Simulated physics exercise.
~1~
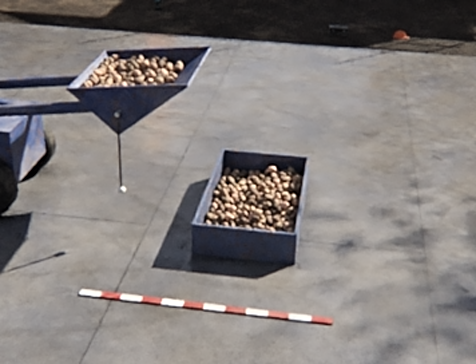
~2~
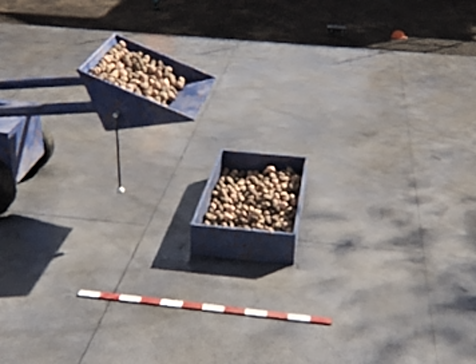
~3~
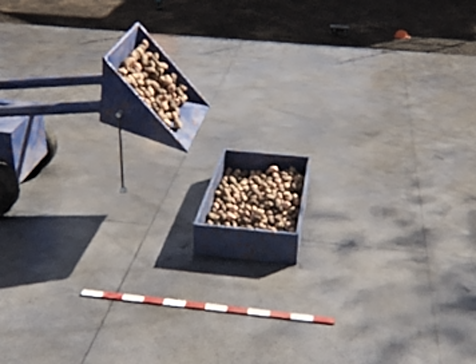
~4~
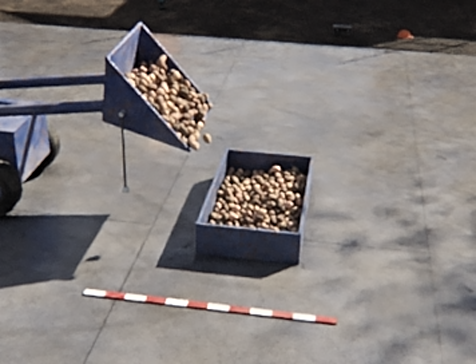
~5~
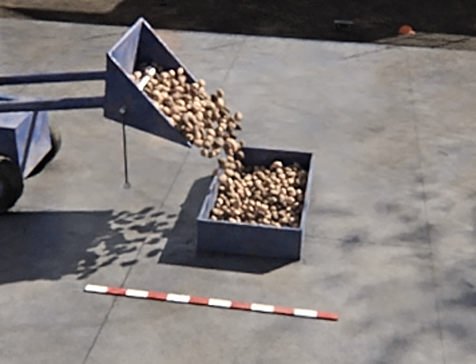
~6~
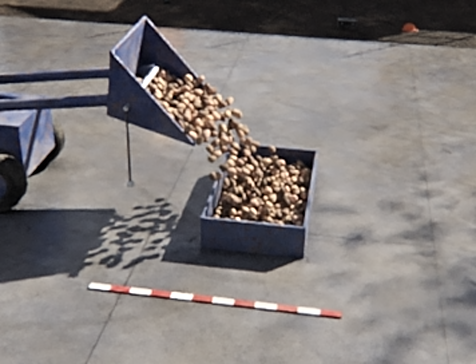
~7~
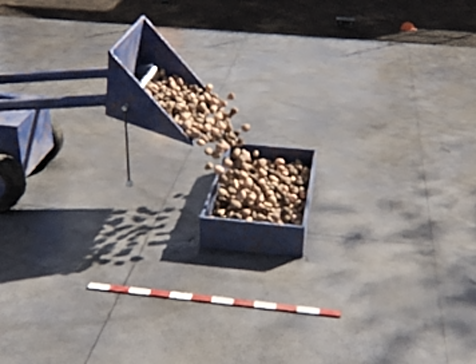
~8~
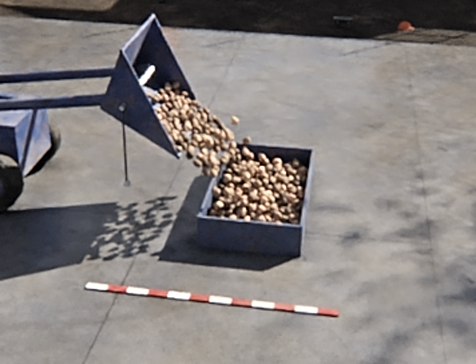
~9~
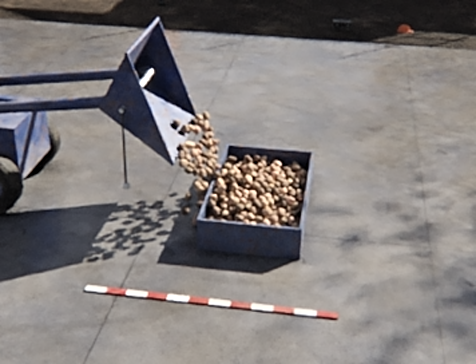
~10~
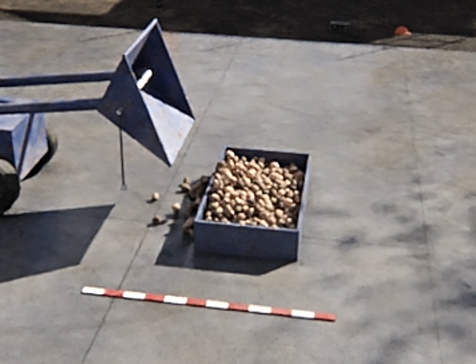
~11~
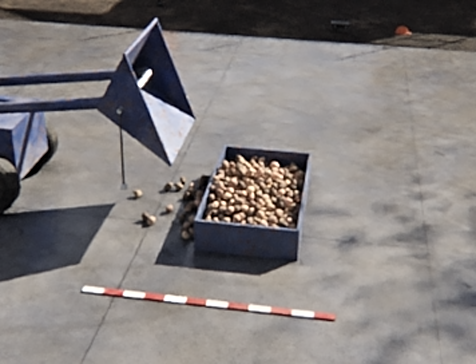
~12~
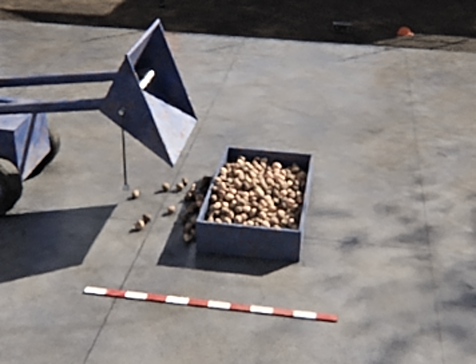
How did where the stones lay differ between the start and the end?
At the start the stones were split between the raised bucket and the bin on the floor. By the end the bucket was empty, and most of the stones were heaped in the bin, with some on the floor just to its left.
